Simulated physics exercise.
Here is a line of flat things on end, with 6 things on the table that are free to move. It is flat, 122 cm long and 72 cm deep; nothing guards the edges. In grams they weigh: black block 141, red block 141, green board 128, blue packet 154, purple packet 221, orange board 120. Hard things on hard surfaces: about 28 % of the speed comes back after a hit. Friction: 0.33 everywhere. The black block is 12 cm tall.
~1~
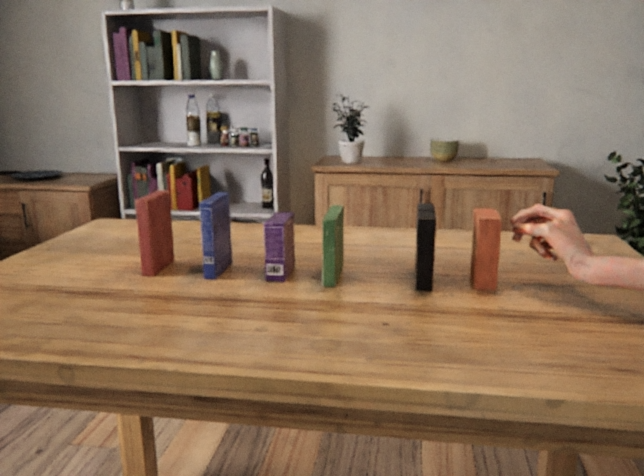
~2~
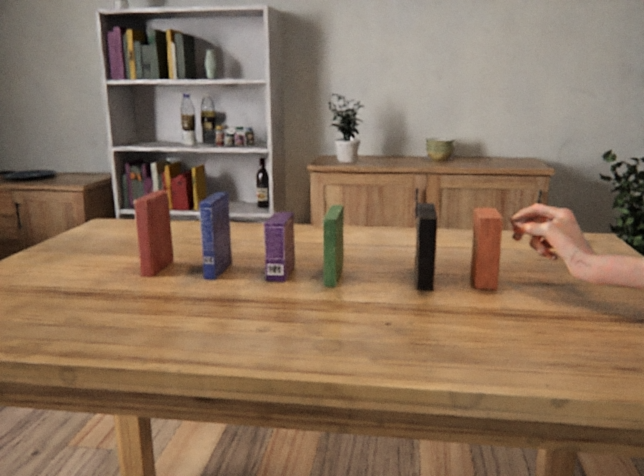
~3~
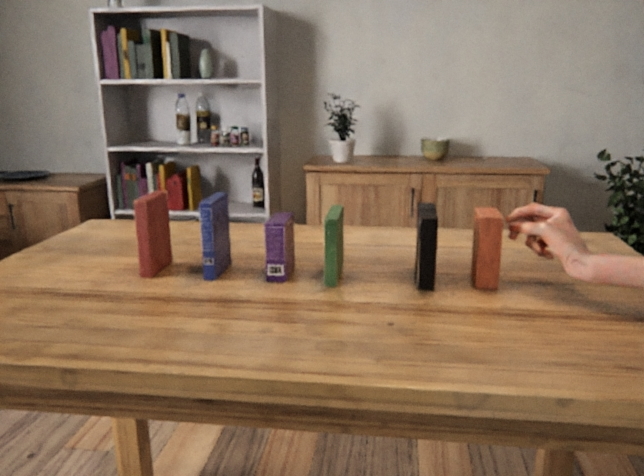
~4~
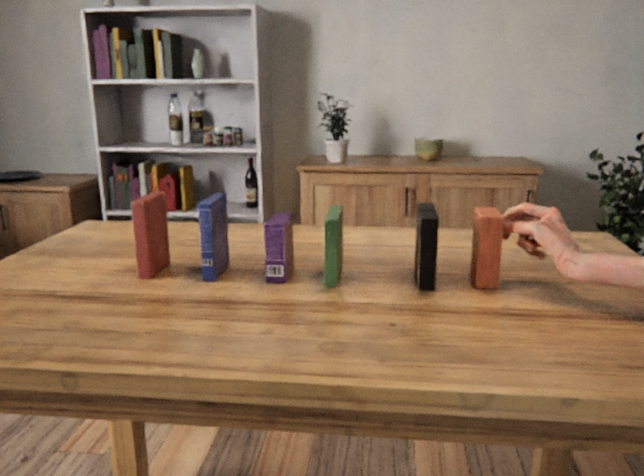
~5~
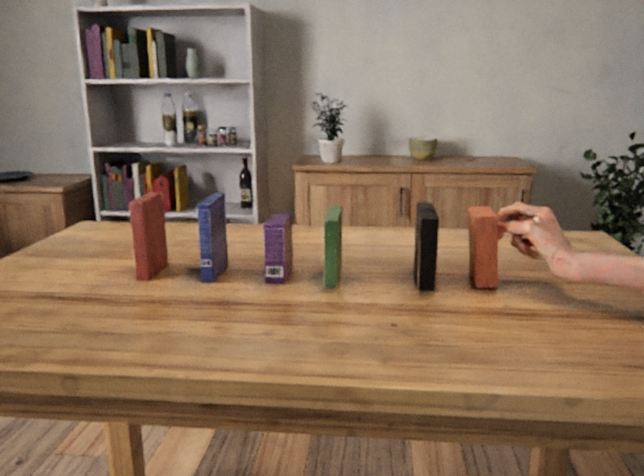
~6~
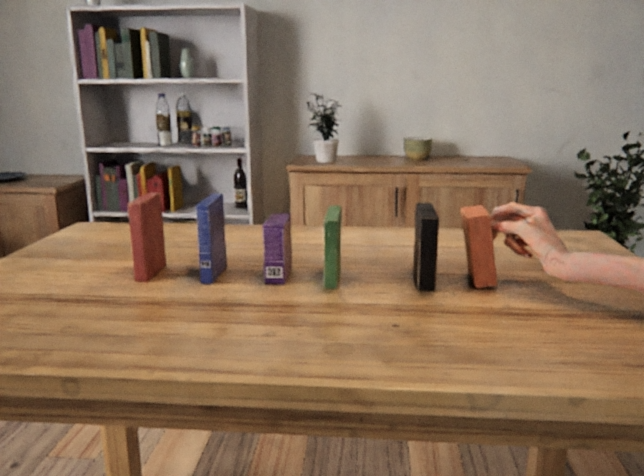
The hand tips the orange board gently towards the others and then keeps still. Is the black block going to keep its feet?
The black block tips over.
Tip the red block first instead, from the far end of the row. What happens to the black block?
The black block stays upright.
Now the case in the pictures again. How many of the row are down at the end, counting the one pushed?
In all, 2.
Then, 0.30 s on from there, orange board 37° over; black block 4° off upright near (423, 245).
Then, 0.50 s on from there, orange board 60° over; black block 37° off upright near (401, 247).
Then, 0.60 s on from there, orange board 74° over; black block on its side near (375, 273).
Then, 0.70 s on from there, orange board 75° over; black block on its side near (373, 272).
In the end, toppled on the table, black block; the other 3 under 5 cm from the start. At the end, from the last picture's camera, black block near (373, 270).
